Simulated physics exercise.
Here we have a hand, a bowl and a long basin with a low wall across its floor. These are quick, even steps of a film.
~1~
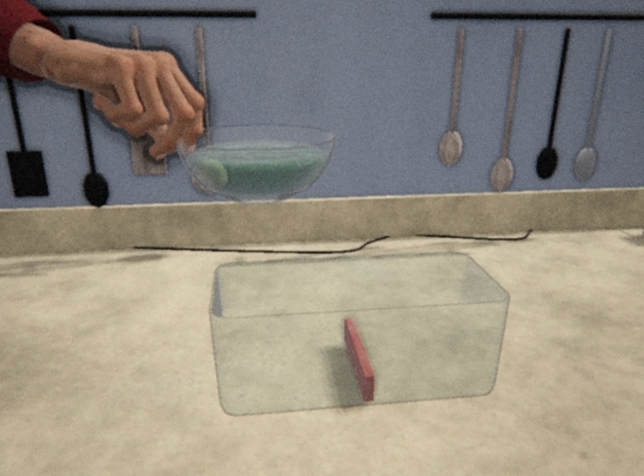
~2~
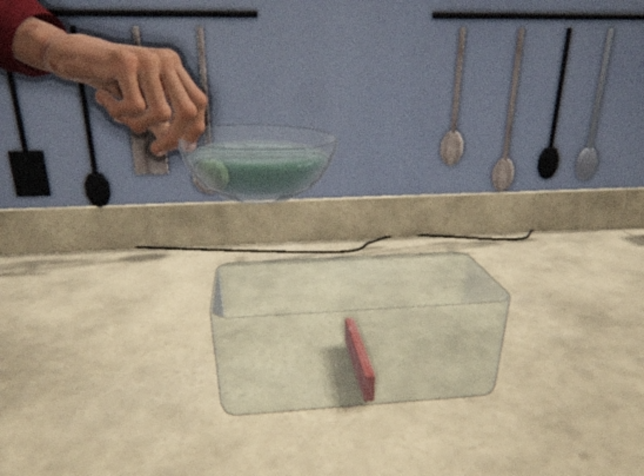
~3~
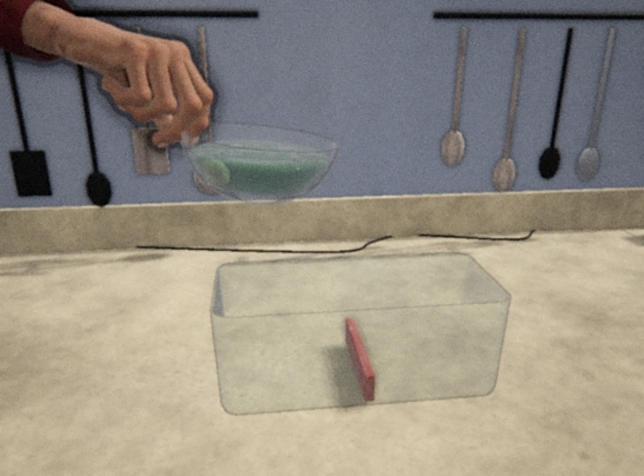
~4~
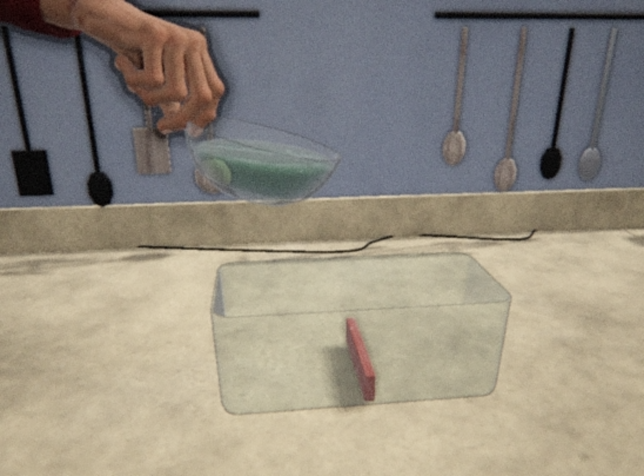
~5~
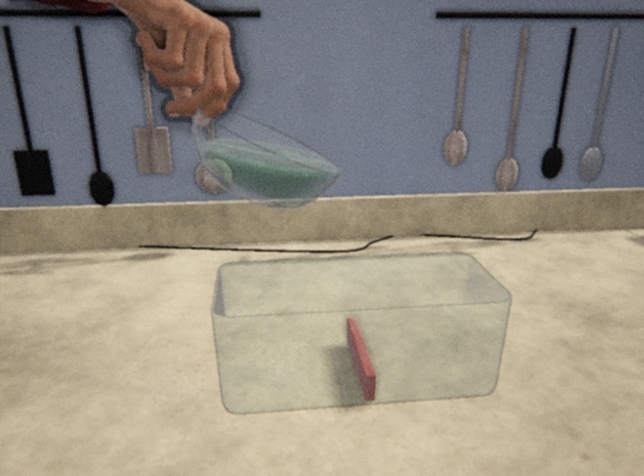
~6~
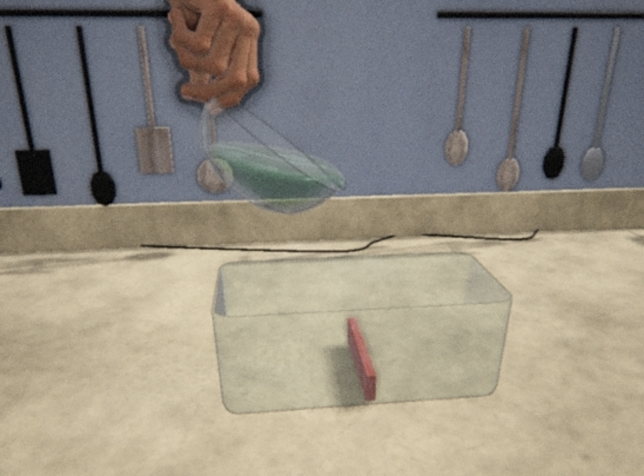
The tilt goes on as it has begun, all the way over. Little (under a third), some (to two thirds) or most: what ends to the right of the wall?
In the end from a third to two thirds is right of the wall.
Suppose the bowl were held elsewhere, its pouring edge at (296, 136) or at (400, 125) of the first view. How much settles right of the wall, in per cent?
First some 20, then 70 per cent.
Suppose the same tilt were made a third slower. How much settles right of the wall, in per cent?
It comes to 65 per cent or so.
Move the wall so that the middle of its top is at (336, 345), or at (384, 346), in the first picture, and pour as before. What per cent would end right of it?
Roughly 75 per cent, and 25 per cent.
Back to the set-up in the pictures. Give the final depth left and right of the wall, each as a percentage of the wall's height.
The left part 30 per cent, the right part 50.
A moment on, the tilt is 109° and 0 per cent is still to pour, 25 is left of the wall and 56 right of it.
Next, the tilt is 116° and 0 per cent is still to pour, 34 is left of the wall and 59 right of it.
Then the tilt is 116° and 0 per cent is still to pour, 39 is left of the wall and 58 right of it.
Later the tilt is 116° and 0 per cent is still to pour, 39 is left of the wall and 58 right of it.
At rest 39 per cent lies left of the wall, 58 right of it and 3 outside.
